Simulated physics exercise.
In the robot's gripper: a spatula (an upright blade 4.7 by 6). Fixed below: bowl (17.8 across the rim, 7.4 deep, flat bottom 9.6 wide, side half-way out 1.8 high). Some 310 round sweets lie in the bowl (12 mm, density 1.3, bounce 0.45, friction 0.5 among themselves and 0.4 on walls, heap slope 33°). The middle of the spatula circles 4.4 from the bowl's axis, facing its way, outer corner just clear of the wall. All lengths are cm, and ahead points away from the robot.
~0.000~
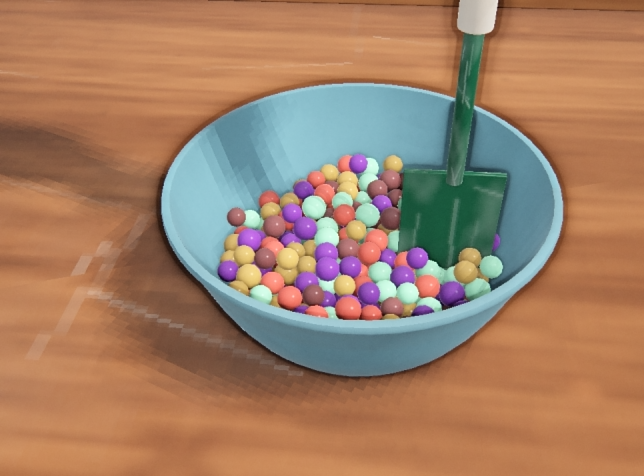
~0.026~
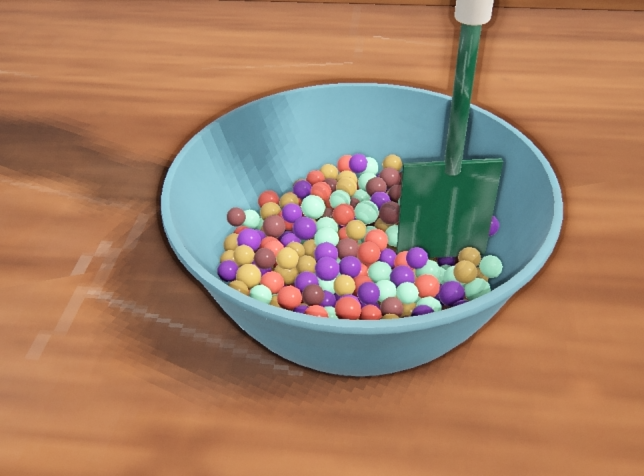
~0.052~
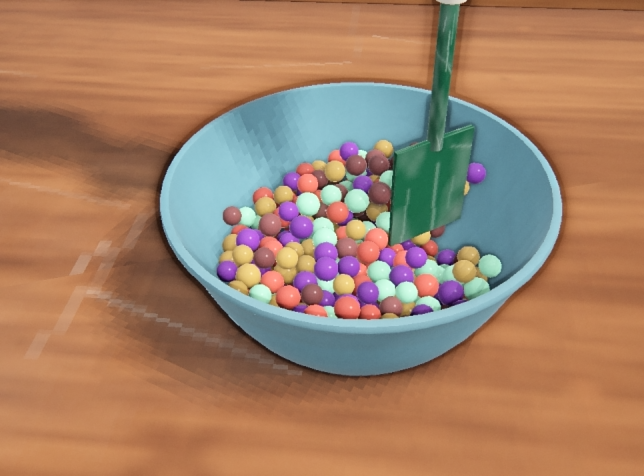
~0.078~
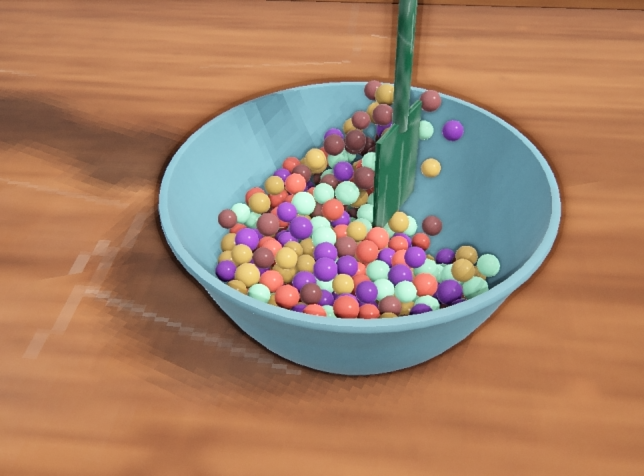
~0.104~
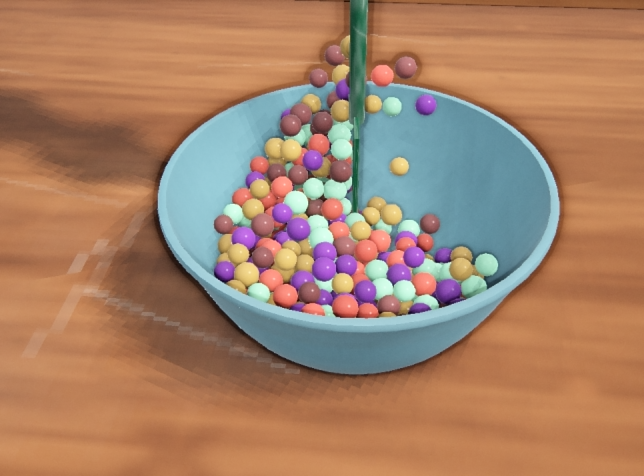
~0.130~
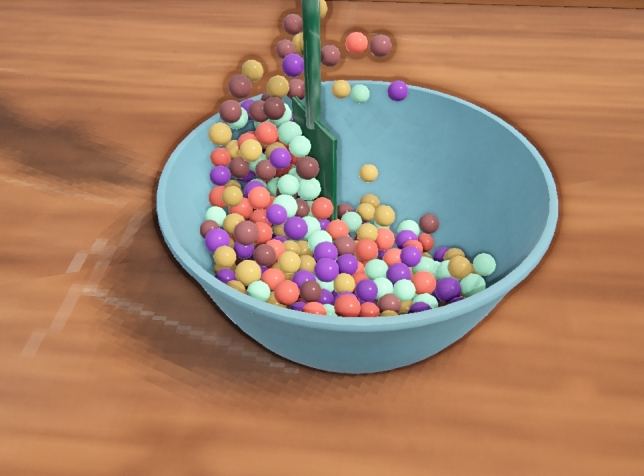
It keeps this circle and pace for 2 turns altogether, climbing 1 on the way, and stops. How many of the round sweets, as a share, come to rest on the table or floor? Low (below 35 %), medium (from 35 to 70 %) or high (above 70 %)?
On the table or floor the share is medium, from 35 to 70 %.
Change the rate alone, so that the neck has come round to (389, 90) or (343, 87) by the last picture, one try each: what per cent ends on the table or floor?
About 20 and 35 per cent.
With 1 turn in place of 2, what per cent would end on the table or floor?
It would be near 25 per cent.
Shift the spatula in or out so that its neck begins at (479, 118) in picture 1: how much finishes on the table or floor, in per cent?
About 15 per cent.
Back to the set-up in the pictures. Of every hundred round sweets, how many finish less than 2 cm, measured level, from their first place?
Roughly 10 per cent.
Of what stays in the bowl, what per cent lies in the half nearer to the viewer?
About 45 per cent.
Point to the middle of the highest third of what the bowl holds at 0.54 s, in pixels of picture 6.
Around (266, 281).
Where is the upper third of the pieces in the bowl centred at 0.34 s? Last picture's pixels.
At about (482, 198).
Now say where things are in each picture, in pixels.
The first picture shows spatula neck at (459, 145), 0° round; upper third of the load around (348, 241), from x 230 to 490, top at y 165; 309 in the bowl.
The second picture shows spatula neck at (457, 135), 10° round; upper third of the load around (348, 236), from x 230 to 490, top at y 165.
The third picture shows spatula neck at (438, 112), 36° round; upper third of the load around (349, 211), from x 225 to 490, top at y 145.
The fourth picture shows spatula neck at (402, 94), 65° round; upper third of the load around (340, 203), from x 225 to 490, top at y 90.
The fifth picture shows spatula neck at (357, 87), 94° round; upper third of the load around (316, 189), from x 225 to 485, top at y 45.
The sixth picture shows spatula neck at (313, 91), 123° round; upper third of the load around (279, 188), from x 210 to 485, top at y 10; 306 in the bowl, 3 in flight or on the tool.
By 0.34 s, 353° round, highest piece 13 above the table; 231 in the bowl, 20 on the table or floor, 58 in flight or on the tool.
By 0.54 s, 223° round, highest piece 10 above the table; 188 in the bowl, 101 on the table or floor, 20 in flight or on the tool.
By 0.85 s, 0° round, highest piece 8 above the table; 176 in the bowl, 130 on the table or floor, 3 in flight or on the tool.
By 1.55 s, 0° round, highest piece 4 above the table; 176 in the bowl, 133 on the table or floor.
Final count, 176 in the bowl, 133 on the table or floor. That is 43 % on the table or floor.
